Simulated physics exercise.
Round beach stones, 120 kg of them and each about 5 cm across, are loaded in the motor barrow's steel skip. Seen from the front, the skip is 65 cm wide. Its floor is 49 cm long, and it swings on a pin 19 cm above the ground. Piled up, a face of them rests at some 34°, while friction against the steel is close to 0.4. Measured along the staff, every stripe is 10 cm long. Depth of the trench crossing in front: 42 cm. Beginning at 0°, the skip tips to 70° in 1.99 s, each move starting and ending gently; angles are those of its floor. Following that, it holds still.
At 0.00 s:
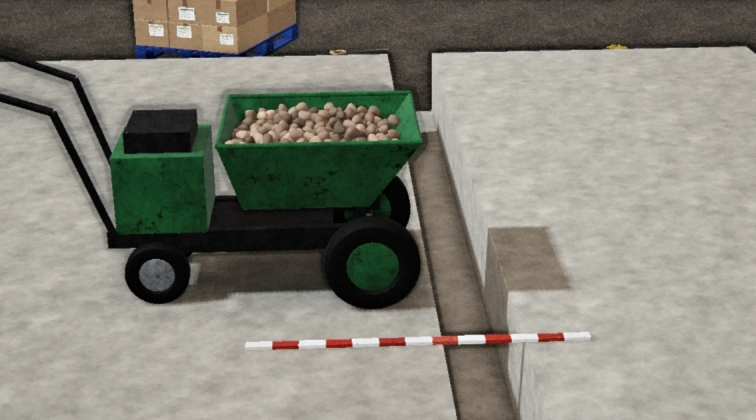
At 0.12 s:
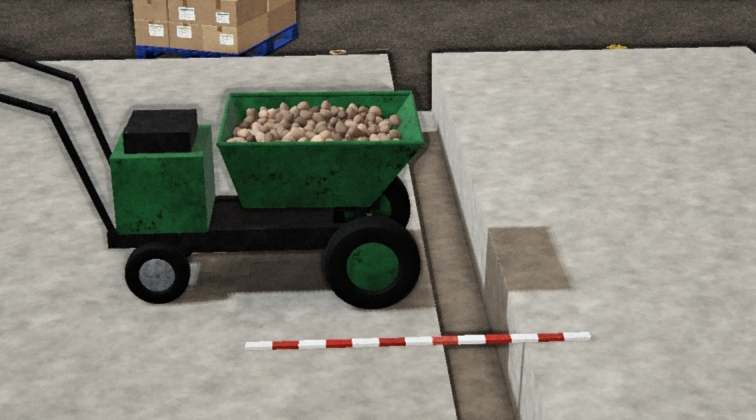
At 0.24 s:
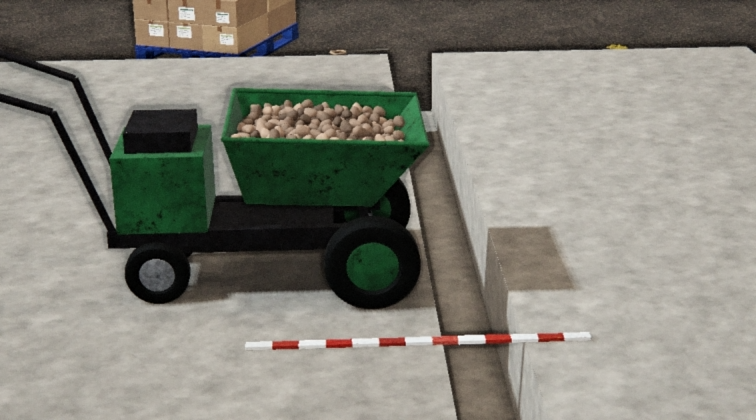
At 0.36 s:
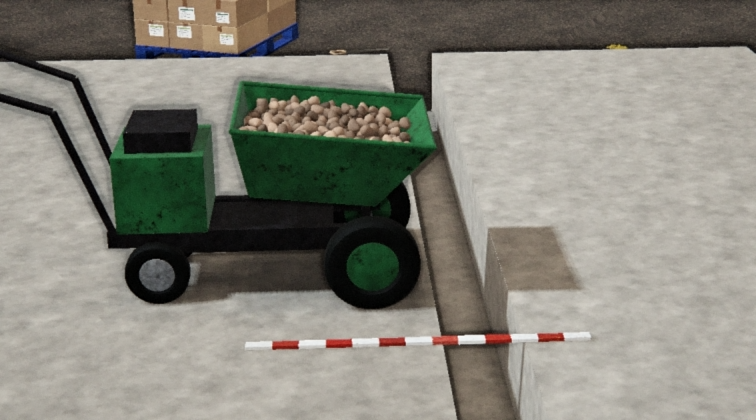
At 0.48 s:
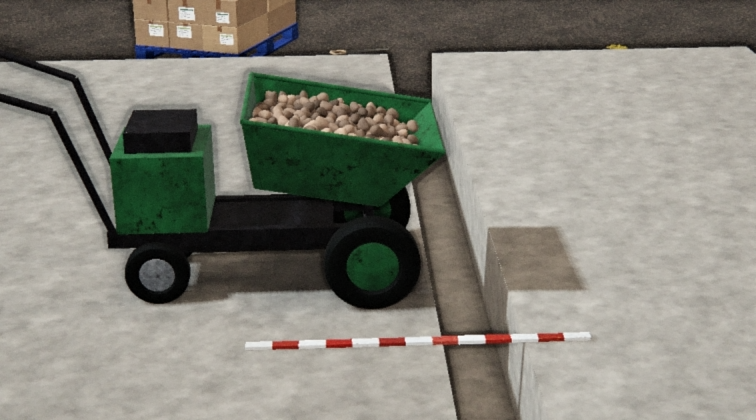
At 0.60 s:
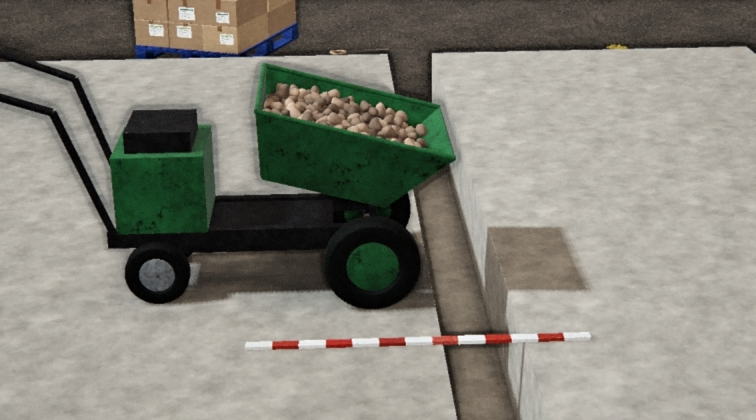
A green motor barrow with black wheels and handlebars stands on pale concrete, seen from its side and slightly above, its skip heaped with round brownish stones. A narrow trench crosses the ground to its right, a red-and-white staff lies in front, and boxes sit on a blue pallet behind. The skip gradually tilts rightward, its left end rising, while the barrow and camera stay still.
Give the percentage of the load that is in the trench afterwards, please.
Near 24 per cent of the load.
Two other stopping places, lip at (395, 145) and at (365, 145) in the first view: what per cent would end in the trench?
50 % and 75 %.
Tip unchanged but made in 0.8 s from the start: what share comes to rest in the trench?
Something close to 15 per cent.
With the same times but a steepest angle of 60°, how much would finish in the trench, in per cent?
Roughly 20 per cent would end in the trench.
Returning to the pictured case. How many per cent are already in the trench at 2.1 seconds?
About 0%.
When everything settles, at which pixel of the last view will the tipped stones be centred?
Middle at around (551, 267), I'd say.
After 1.5 s the floor is at 59°; 97 % in the skip, 3 % past the trench; the foremost stones are at (533, 241).
After 2.1 s the floor is at 70°; 36 % in the skip, 1 % in the trench, 63 % past the trench; the foremost stones are at (688, 265).
After 2.4 s the floor is at 70°; 16 % in the skip, 4 % in the trench, 80 % past the trench; the foremost stones are past the picture's edge.
After 4.4 s the floor is at 70°; 0 % in the skip, 24 % in the trench, 76 % past the trench; the foremost stones are past the picture's edge.
